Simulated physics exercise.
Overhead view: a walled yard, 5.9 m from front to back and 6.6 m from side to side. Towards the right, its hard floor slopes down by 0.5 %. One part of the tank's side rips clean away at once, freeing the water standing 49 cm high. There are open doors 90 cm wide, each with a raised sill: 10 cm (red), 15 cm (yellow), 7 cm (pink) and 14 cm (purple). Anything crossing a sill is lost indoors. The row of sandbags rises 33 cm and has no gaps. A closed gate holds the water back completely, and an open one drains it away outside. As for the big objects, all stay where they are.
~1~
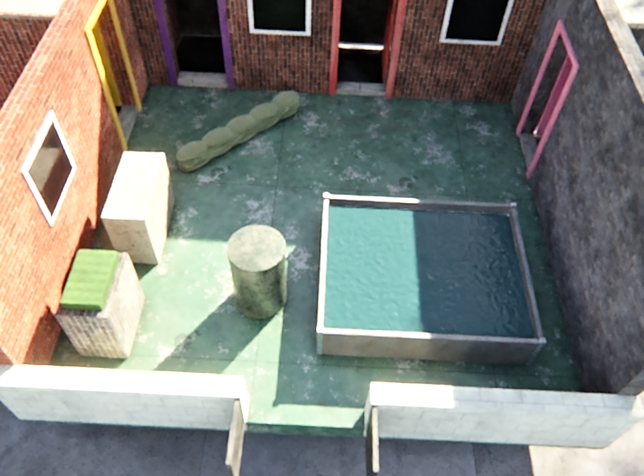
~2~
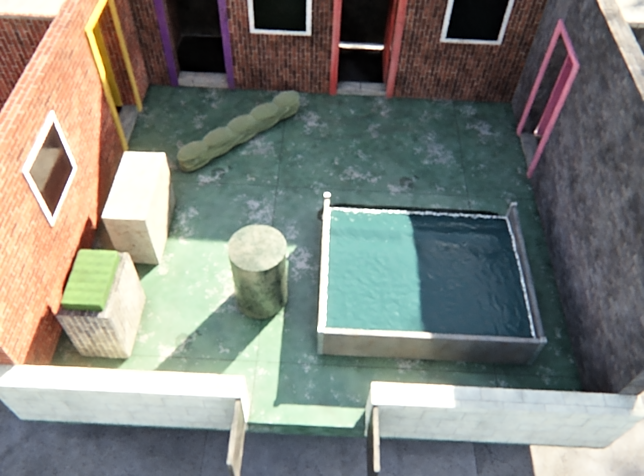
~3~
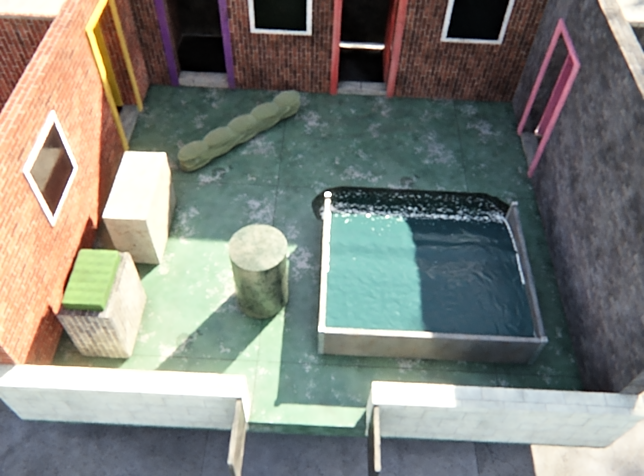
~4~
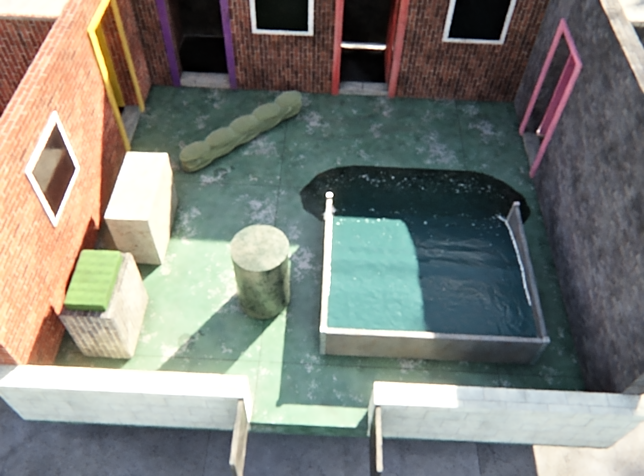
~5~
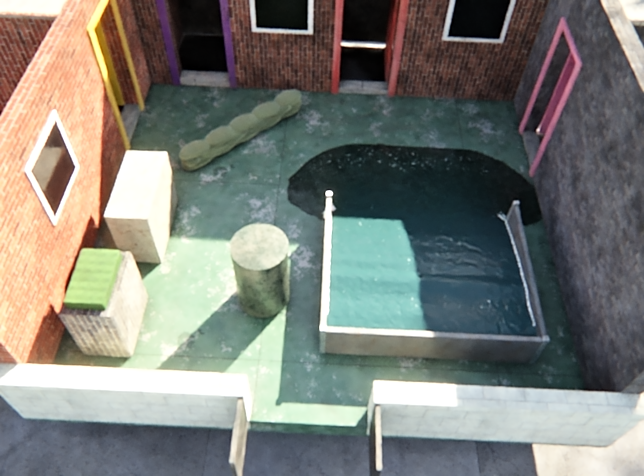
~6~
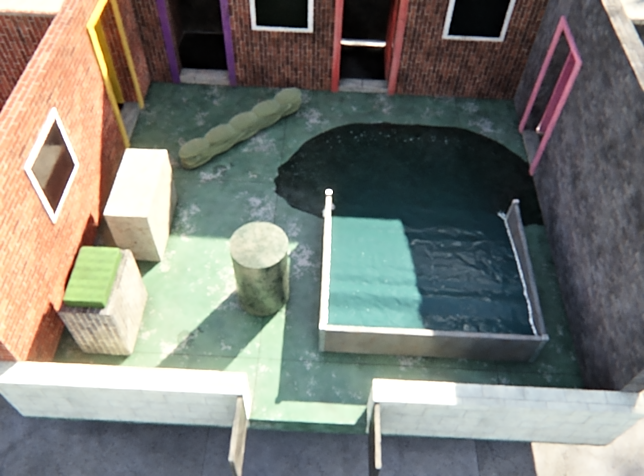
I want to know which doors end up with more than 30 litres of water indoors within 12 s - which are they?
In the end at the red door the limit will be outstripped. At the yellow door the limit will not be outstripped. At the pink door the limit will be outstripped. At the purple door the limit will not be outstripped.
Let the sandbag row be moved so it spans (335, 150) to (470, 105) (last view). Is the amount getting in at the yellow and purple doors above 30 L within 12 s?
Note - yellow: Limit held; purple: Limit held.
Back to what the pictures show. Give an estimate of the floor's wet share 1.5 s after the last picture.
Near 40 per cent is wet.
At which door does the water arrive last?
Yellow.
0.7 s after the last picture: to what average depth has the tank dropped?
It averages close to 28 cm.
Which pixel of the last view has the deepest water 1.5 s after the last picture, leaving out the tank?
Look at roughly (509, 104).
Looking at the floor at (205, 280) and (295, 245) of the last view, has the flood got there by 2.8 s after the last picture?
I'd call them spared and then spared.
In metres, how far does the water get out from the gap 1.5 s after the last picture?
Some 4.2 metres from the gap.
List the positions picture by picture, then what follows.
The tank at (424, 266) is whole and still, 49 cm deep, in the first picture.
The front is at a hidden place, 1.4 m from the gap on the tank's far side; 0.6 m2 of floor is under water; 49 cm left at the back of the tank, in the second picture.
The front is at (319, 202), 1.5 m from the gap on the tank's far side; 1.7 m2 of floor is under water; 49 cm left at the back of the tank, in the third picture.
The front is at (310, 193), 1.7 m from the gap on the tank's far side; 3.2 m2 of floor is under water; 49 cm left at the back of the tank, in the fourth picture.
The front is at (315, 162), 2.0 m from the gap on the tank's far side; 4.9 m2 of floor is under water; 49 cm left at the back of the tank, in the fifth picture.
Water pours out on the tank's far side and has run 2.3 m, to (486, 142); typically 6 cm deep outside, 47 cm at the tank's back, in the sixth picture.
Then, 0.7 s after the last picture water covers 35 % of the floor and is deepest (26 cm) near (409, 99); red door 7 cm at the sill, 8 L in, yellow door not reached, pink door 10 cm at the sill, 0 L in, purple door not reached.
Then, 1.5 s after the last picture water covers 40 % of the floor and is deepest (38 cm) near (509, 104); red door 26 cm at the sill, 69 L in, yellow door not reached, pink door 12 cm at the sill, 6 L in, purple door not reached.
Then, 2.8 s after the last picture water covers 50 % of the floor and is deepest (24 cm) near (380, 124); red door 23 cm at the sill, 176 L in, yellow door not reached, pink door 21 cm at the sill, 65 L in, purple door 3 cm at the sill, 0 L in.
Then, 6.3 s after the last picture water covers 85 % of the floor and is deepest (14 cm) near (580, 401); red door 9 cm at the sill, 242 L in, yellow door 5 cm at the sill, 0 L in, pink door 10 cm at the sill, 152 L in, purple door 3 cm at the sill, 0 L in.
Then, 11.3 s after the last picture water covers 95 % of the floor and is deepest (9 cm) near (201, 282); red door 5 cm at the sill, 243 L in, yellow door 3 cm at the sill, 0 L in, pink door 6 cm at the sill, 162 L in, purple door 4 cm at the sill, 0 L in.
